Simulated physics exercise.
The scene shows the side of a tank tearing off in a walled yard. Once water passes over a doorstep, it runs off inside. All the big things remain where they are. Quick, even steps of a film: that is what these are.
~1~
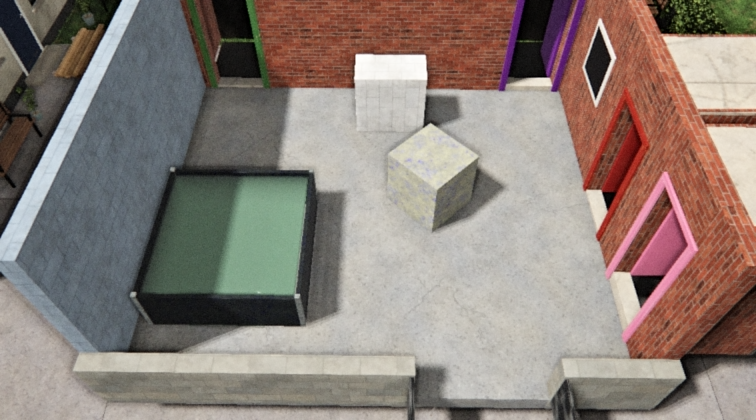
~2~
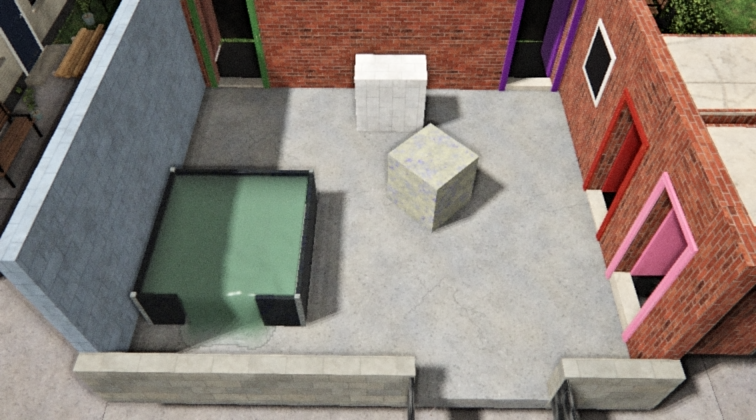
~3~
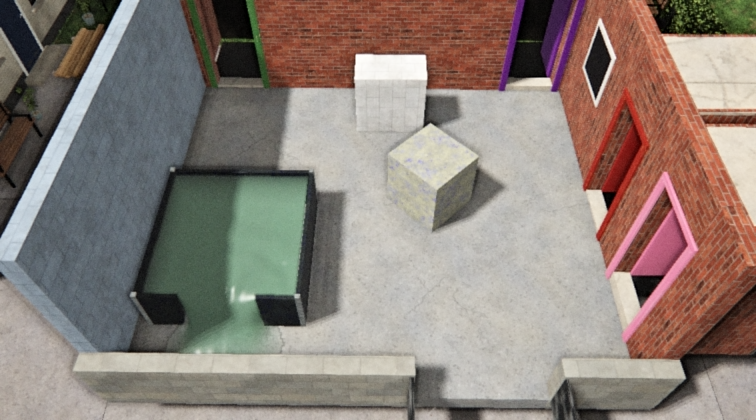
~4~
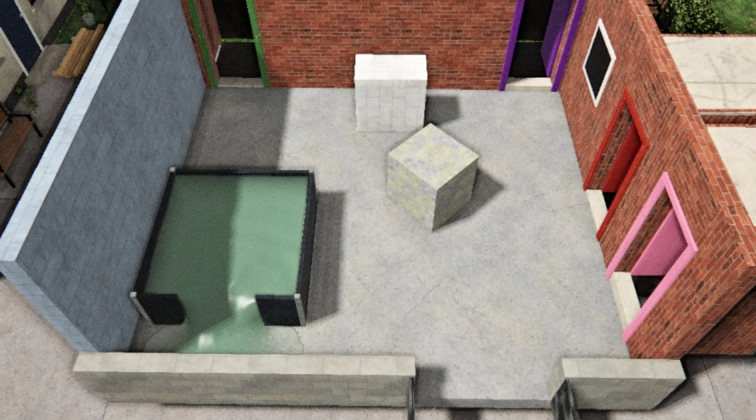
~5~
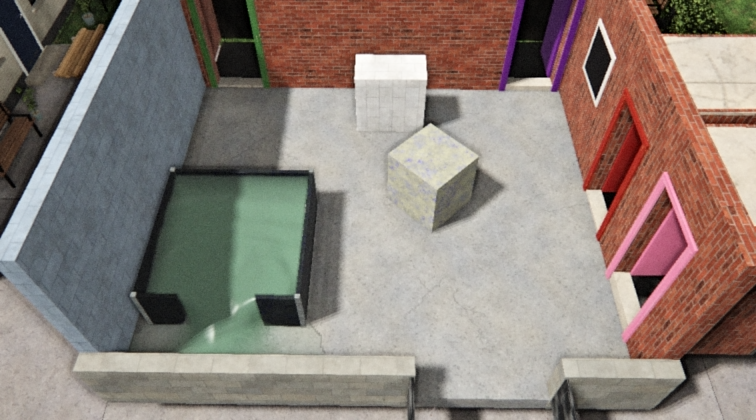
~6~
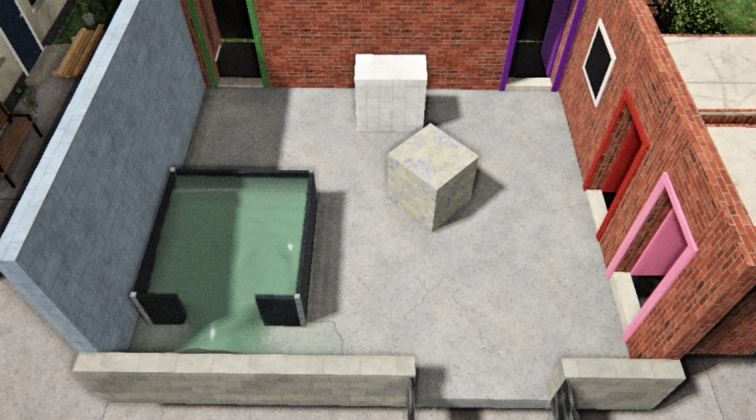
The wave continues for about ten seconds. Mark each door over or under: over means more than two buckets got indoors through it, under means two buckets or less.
Red door - over, purple door - under, pink door - under, green door - over.
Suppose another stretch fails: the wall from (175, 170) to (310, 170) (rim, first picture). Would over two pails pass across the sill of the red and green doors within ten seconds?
Lab note: Red door below the mark, green door above the mark.
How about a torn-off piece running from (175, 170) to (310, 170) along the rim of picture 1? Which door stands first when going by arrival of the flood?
That would be the green-painted one.
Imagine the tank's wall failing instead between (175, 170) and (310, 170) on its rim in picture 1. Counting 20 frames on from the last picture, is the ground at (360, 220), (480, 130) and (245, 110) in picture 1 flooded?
Point by point: Untouched, swamped and swamped.
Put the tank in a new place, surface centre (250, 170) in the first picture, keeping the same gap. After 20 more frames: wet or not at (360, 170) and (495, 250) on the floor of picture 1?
In that order: Untouched and submerged.
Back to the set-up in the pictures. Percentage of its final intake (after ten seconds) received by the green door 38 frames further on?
It would be roughly 90 percent of the ten-second total.
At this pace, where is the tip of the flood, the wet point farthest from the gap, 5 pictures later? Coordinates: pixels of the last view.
The wet point farthest out is around (497, 368).
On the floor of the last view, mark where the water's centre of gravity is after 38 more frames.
Estimate: (346, 256).
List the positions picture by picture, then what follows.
In the first frame, still water in the open tank at (231, 232).
In the second frame, the front is at (267, 336), out from the gap at (225, 314).
In the third frame, water pours out at (225, 314) and has run to a hidden place.
In the fourth frame, water pours out at (225, 315) and has run to a hidden place.
In the fifth frame, the front is at a hidden place, out from the gap at (225, 314).
In the sixth frame, water pours out at (225, 314) and has run to a hidden place.
A moment on, water covers 15 % of the floor; the red door not reached, the purple door not reached, the pink door not reached, the green door not reached.
Next, water covers 40 % of the floor; the red door not reached, the purple door not reached, the pink door not reached, the green door not reached.
Then, water covers 55 % of the floor; the red door under two buckets in, the purple door not reached, the pink door wet at the sill, nothing in, the green door over two buckets in.
Later, water covers 80 % of the floor; the red door over two buckets in, the purple door wet at the sill, nothing in, the pink door wet at the sill, nothing in, the green door far over two buckets in.
In the end, water covers 95 % of the floor; the red door over two buckets in, the purple door wet at the sill, nothing in, the pink door wet at the sill, nothing in, the green door far over two buckets in.
